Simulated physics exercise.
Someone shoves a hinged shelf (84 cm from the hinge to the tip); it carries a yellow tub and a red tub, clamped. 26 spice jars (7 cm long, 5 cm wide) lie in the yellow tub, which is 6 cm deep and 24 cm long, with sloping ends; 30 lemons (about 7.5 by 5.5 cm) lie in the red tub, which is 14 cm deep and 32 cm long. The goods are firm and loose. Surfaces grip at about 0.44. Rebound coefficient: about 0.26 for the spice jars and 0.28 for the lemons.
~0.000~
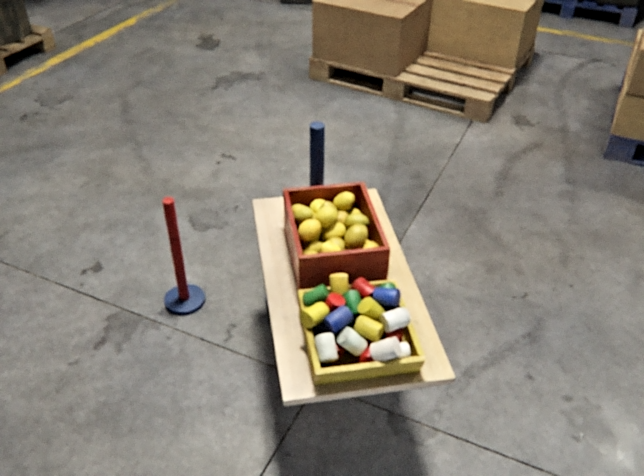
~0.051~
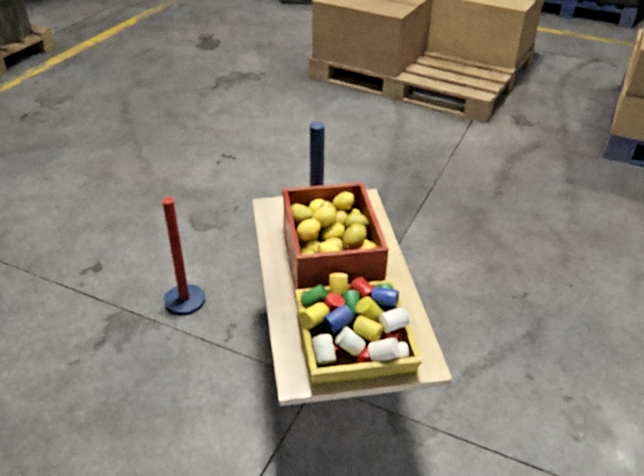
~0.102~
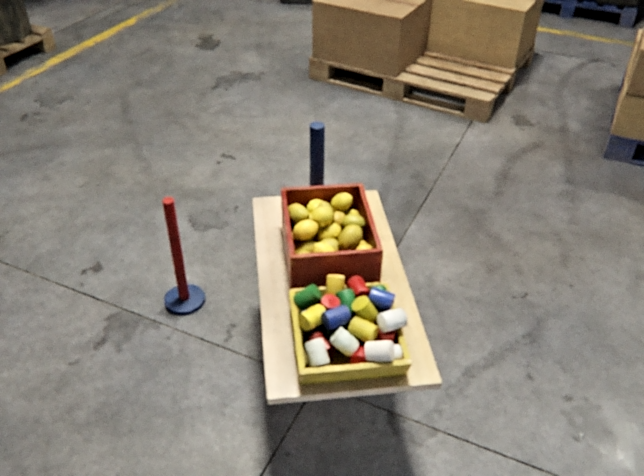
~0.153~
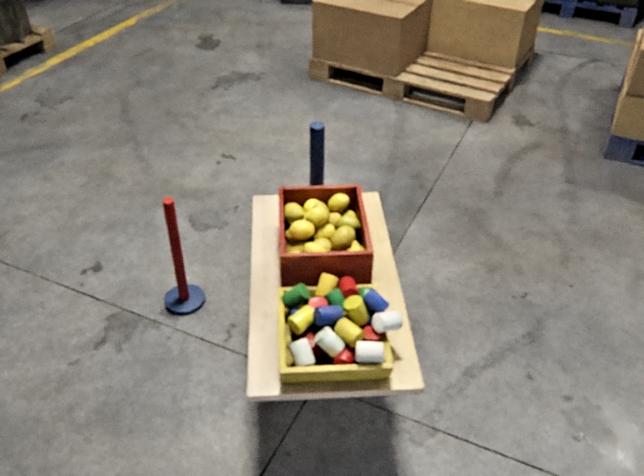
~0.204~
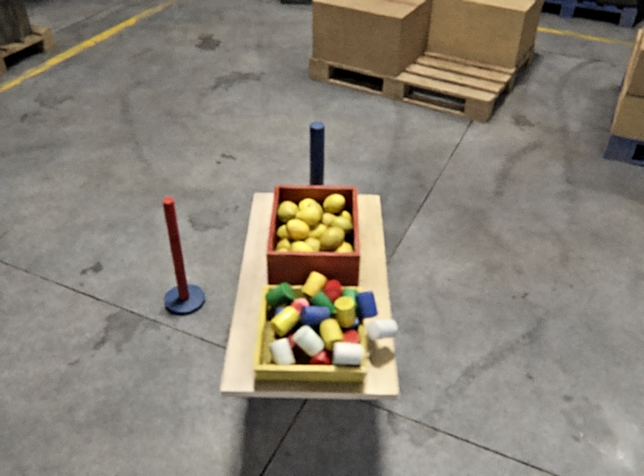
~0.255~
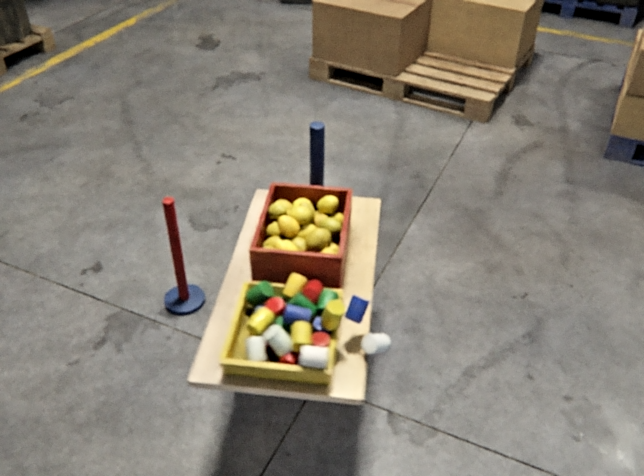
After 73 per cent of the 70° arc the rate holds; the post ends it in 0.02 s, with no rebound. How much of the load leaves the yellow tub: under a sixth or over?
The yellow tub loses more than a sixth of its spice jars.
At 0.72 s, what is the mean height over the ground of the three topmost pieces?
About 74 cm.
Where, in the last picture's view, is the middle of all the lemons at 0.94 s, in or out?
At about (231, 205).
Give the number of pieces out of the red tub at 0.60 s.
Out by then, roughly: Red tub 0.
After 0.52 s, it reaches the stop.
After 0.60 s, 7 of 26 out of the yellow tub and 0 of 30 out of the red tub.
After 0.72 s, 11 of 26 out of the yellow tub and 0 of 30 out of the red tub.
After 0.94 s, 14 of 26 out of the yellow tub and 0 of 30 out of the red tub.
Final count (at 1.37 s), 14 of 26 out of the yellow tub and 1 of 30 out of the red tub. Asked share, 14 of 26, 54 per cent.
